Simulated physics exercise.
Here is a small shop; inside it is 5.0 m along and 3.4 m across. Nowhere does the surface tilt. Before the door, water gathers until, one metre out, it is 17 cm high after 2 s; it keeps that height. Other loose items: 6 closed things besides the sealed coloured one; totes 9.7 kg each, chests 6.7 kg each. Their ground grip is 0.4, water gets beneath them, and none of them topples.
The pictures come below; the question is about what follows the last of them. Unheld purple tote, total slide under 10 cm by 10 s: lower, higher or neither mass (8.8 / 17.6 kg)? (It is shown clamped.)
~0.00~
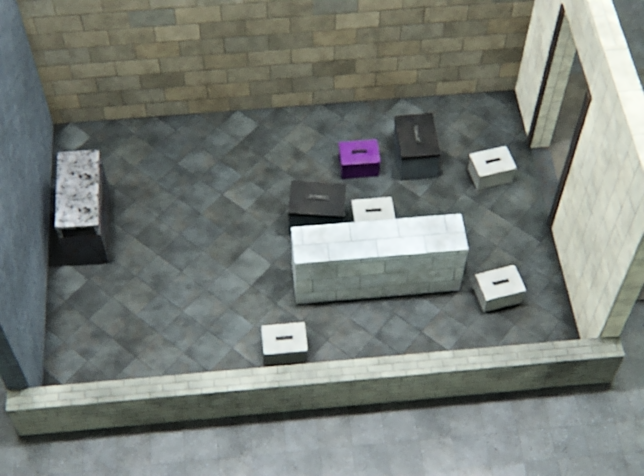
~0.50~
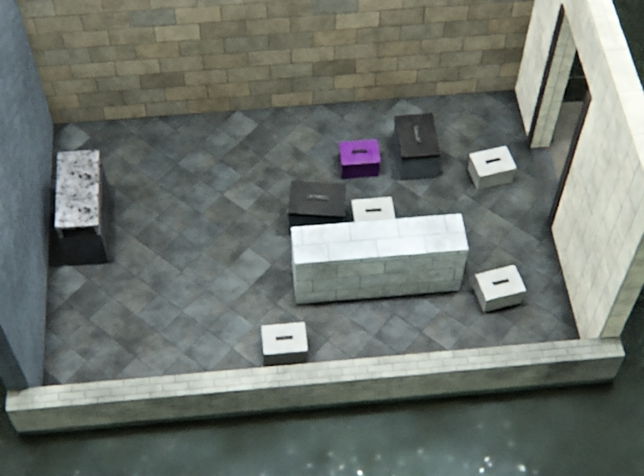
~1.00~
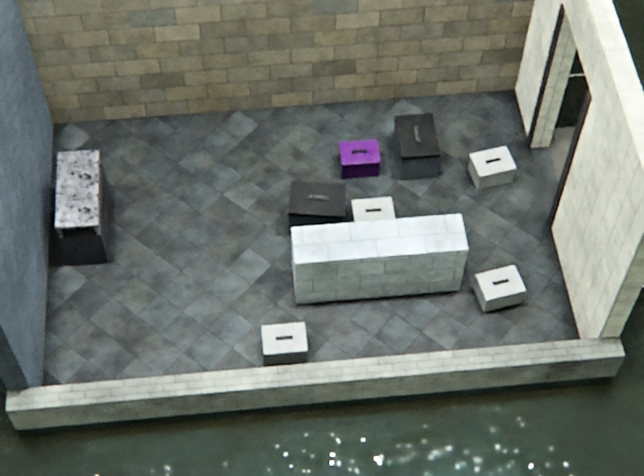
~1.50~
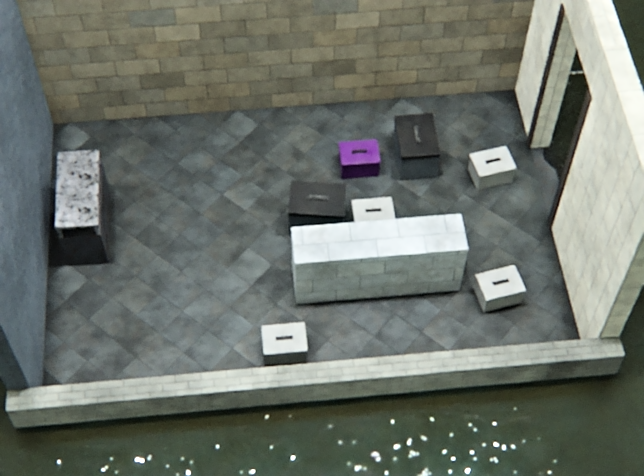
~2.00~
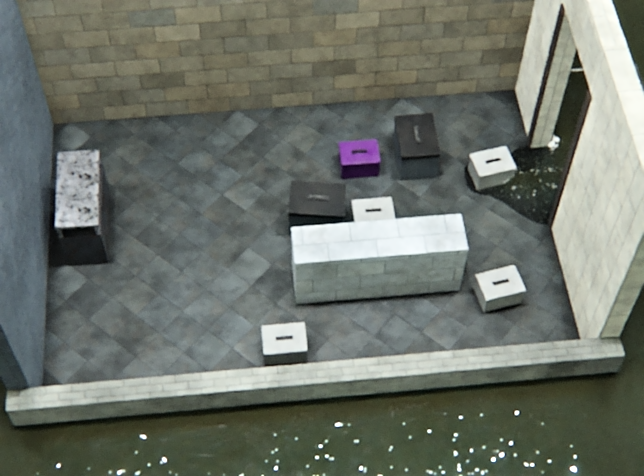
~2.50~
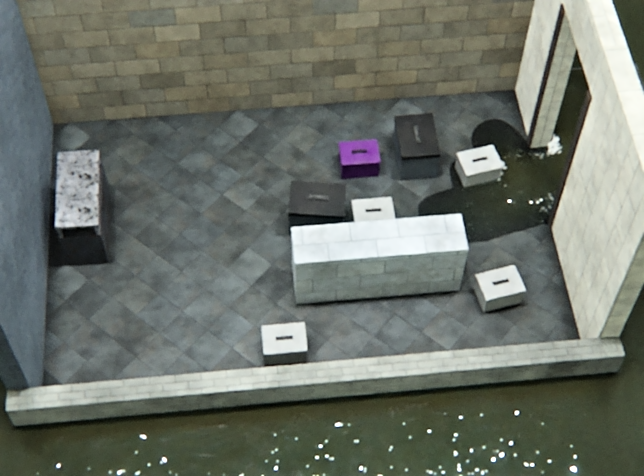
It stays steady with only the greater amount.
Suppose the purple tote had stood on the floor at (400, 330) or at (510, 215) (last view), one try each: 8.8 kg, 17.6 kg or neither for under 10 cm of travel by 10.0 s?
In that order: Both loads work; no load works.
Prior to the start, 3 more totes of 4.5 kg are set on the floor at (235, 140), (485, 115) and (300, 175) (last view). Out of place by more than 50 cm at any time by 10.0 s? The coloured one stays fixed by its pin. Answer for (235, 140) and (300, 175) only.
In that order: Past it, past it.
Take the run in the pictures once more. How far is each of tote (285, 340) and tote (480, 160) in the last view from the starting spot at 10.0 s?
In that order: 0 cm, 60 cm.
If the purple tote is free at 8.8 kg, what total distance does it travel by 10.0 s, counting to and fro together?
Close to 30 centimetres all told.
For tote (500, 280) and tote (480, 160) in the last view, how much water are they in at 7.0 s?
First roughly 3 cm, second roughly 6 cm.
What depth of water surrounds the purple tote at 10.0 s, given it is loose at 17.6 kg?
Close to 5 cm deep.
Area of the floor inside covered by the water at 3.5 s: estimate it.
Roughly 4.0 m2.
After 3.5 s the purple tote would be 1 cm from its start with 8.8 kg and 0 cm from its start with 17.6 kg; 1 cm of water round it then.
After 4.5 s the purple tote would be 4 cm from its start with 8.8 kg and 1 cm from its start with 17.6 kg; 2 cm of water round it then.
After 7.0 s the purple tote would be 5 cm from its start with 8.8 kg and 1 cm from its start with 17.6 kg; 4 cm of water round it then.
After 10.0 s the purple tote would be 30 cm from its start with 8.8 kg and 1 cm from its start with 17.6 kg; 5 cm of water round it then.
